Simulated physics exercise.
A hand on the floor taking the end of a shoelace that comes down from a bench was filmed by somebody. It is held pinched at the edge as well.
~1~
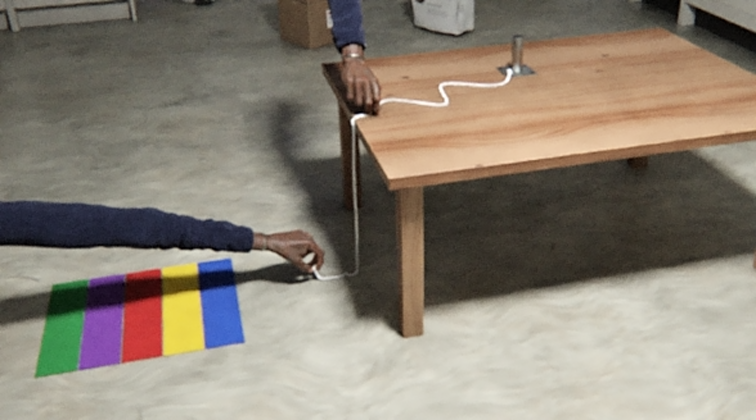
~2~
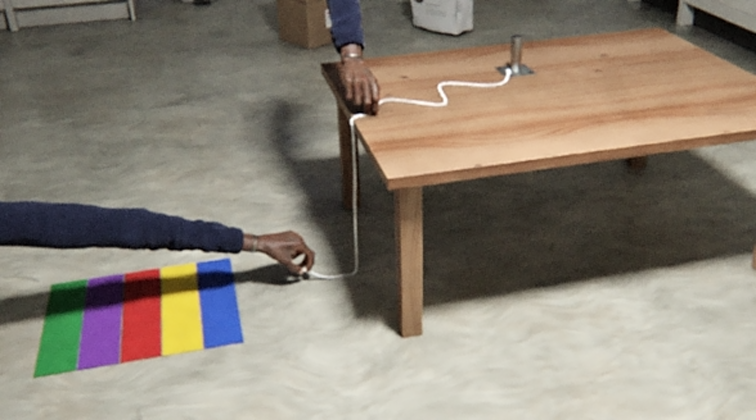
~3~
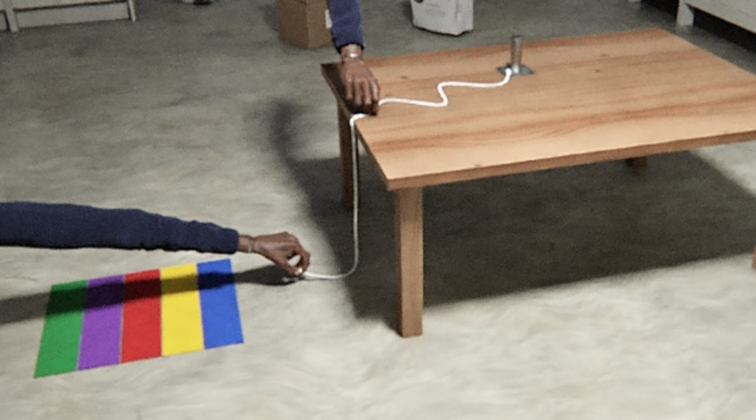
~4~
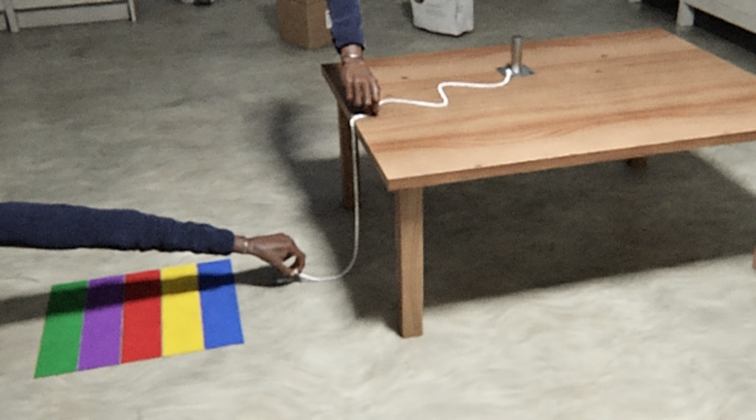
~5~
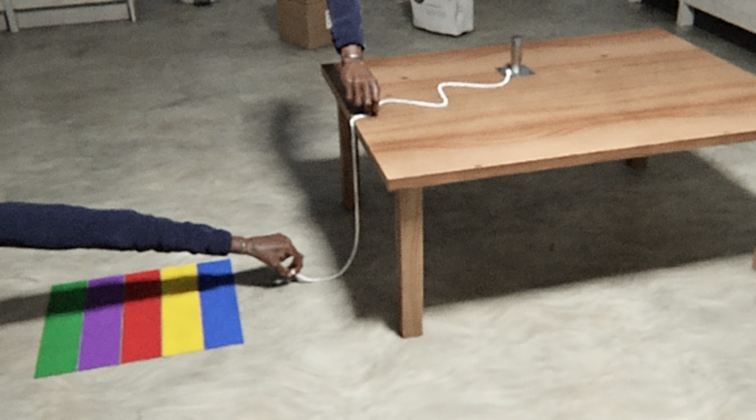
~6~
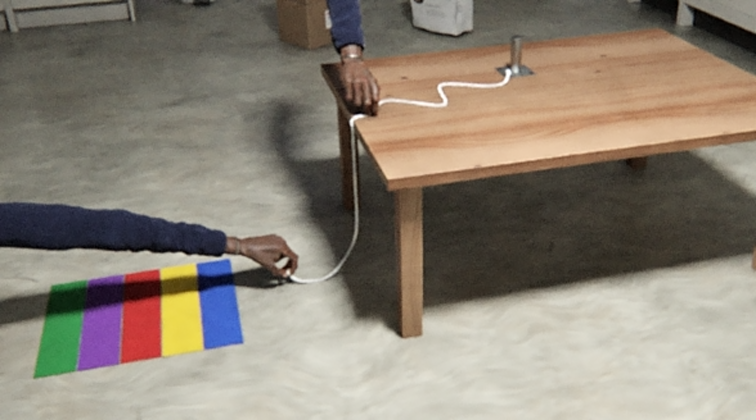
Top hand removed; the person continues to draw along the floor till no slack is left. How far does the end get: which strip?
As far as the purple strip.
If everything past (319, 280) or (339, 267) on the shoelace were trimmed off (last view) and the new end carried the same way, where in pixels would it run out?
In order, around (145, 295) and (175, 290).
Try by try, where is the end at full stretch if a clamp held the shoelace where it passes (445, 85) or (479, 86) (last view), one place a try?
I'd say about (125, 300) for the first and about (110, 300) for the second.
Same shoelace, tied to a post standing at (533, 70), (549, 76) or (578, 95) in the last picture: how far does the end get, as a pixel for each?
(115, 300), (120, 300) and (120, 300), in that order.
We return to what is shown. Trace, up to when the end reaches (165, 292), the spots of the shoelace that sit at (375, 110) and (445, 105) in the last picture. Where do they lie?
Approx. (338, 161); approx. (384, 105).
Soon after, end near (164, 292); over yellow.
Then, end near (118, 299); over purple.
At full stretch, end near (91, 303); over purple. The purple one.
